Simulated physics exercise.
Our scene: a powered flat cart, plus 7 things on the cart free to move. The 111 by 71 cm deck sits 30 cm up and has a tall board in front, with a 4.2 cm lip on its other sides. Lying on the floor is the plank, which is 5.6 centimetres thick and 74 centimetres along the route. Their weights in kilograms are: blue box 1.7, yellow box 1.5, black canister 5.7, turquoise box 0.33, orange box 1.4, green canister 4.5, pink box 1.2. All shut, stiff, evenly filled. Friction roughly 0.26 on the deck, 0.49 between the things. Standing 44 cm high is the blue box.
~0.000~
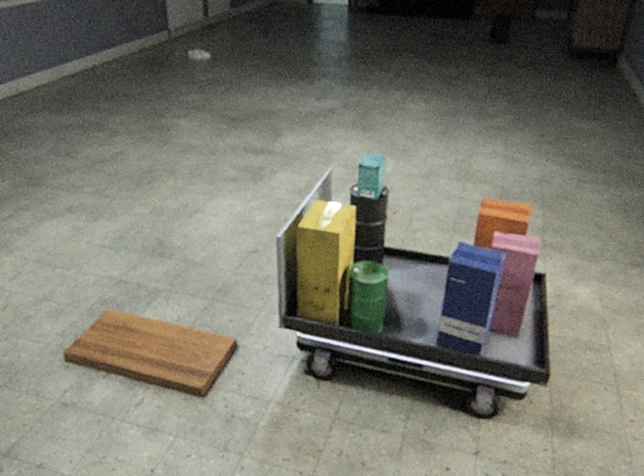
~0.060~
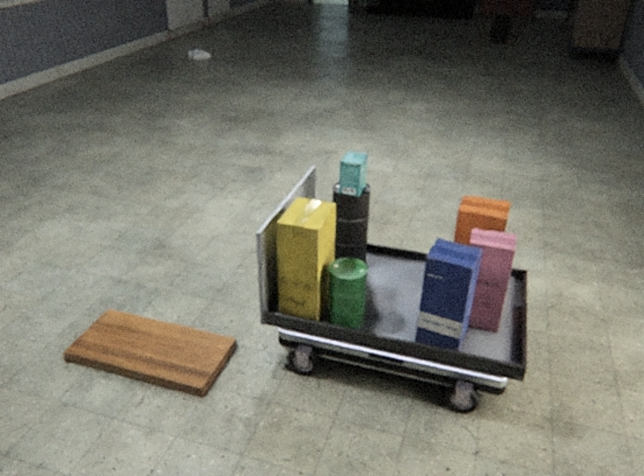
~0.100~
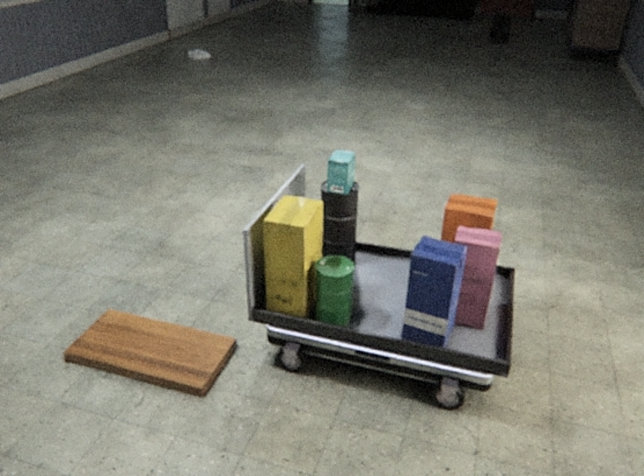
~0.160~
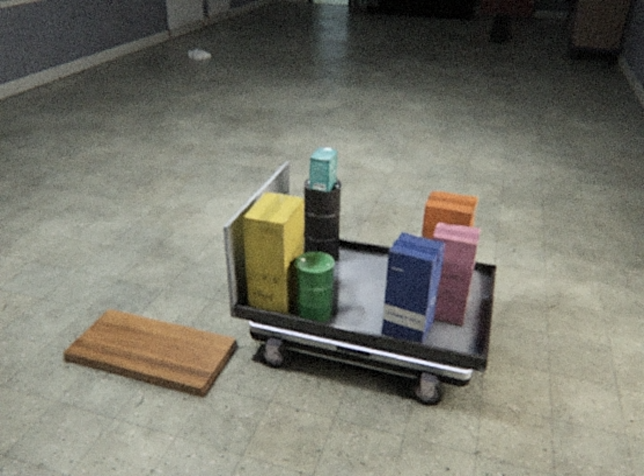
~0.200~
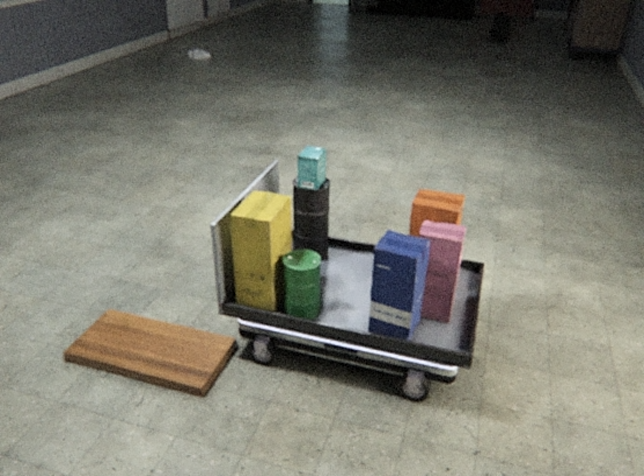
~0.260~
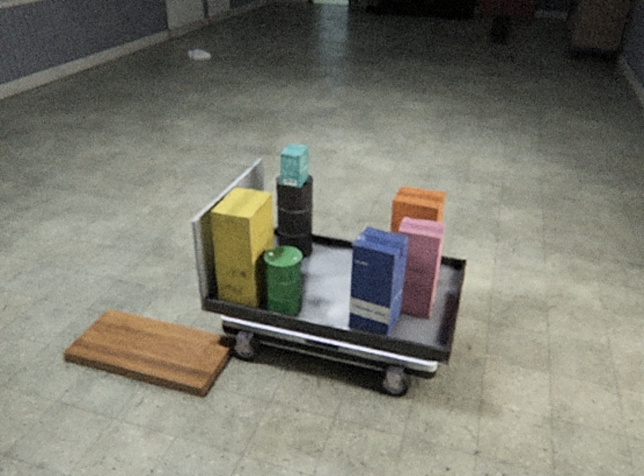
A flat cart rolls slowly leftward across the worn tiled floor of a dim, wide hallway, seen from above at an angle by a still camera. Its tall board leads at the left, with yellow box, green canister and black canister topped by a turquoise box nearby, and blue, pink and orange boxes at right. The load rides along without visibly shifting as the cart closes the gap to a motionless brown wooden plank.
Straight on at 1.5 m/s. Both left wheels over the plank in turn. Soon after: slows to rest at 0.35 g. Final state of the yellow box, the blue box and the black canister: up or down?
In the end yellow box: Overturned; blue box: Overturned; black canister: On its base.
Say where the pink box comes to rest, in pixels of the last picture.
Near (33, 190).
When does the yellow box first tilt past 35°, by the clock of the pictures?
0.7 s, roughly.
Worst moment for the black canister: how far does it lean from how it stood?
It tilts by around 20° at most.
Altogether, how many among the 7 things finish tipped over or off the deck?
Count: 6.
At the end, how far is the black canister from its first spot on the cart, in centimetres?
Start to finish, roughly 14 cm.
Around 0.86 s, 129 cm covered; yellow box at 55° to upright near (128, 193); black canister at 19° to upright near (156, 186); blue box at 7° to upright near (192, 223).
Around 1.36 s, 204 cm covered; yellow box on its side near (41, 198); blue box at 49° to upright near (69, 199); black canister at 7° to upright near (28, 170).
Around 1.86 s, 252 cm covered; orange box now off the deck; yellow box on its side; blue box at 61° to upright.
Finally (2.6 s), off the deck and tipped over, turquoise box and orange box; on their side or leaning hard on the cart, blue box, yellow box, green canister and pink box; not toppled but over 10 cm from the start, black canister.
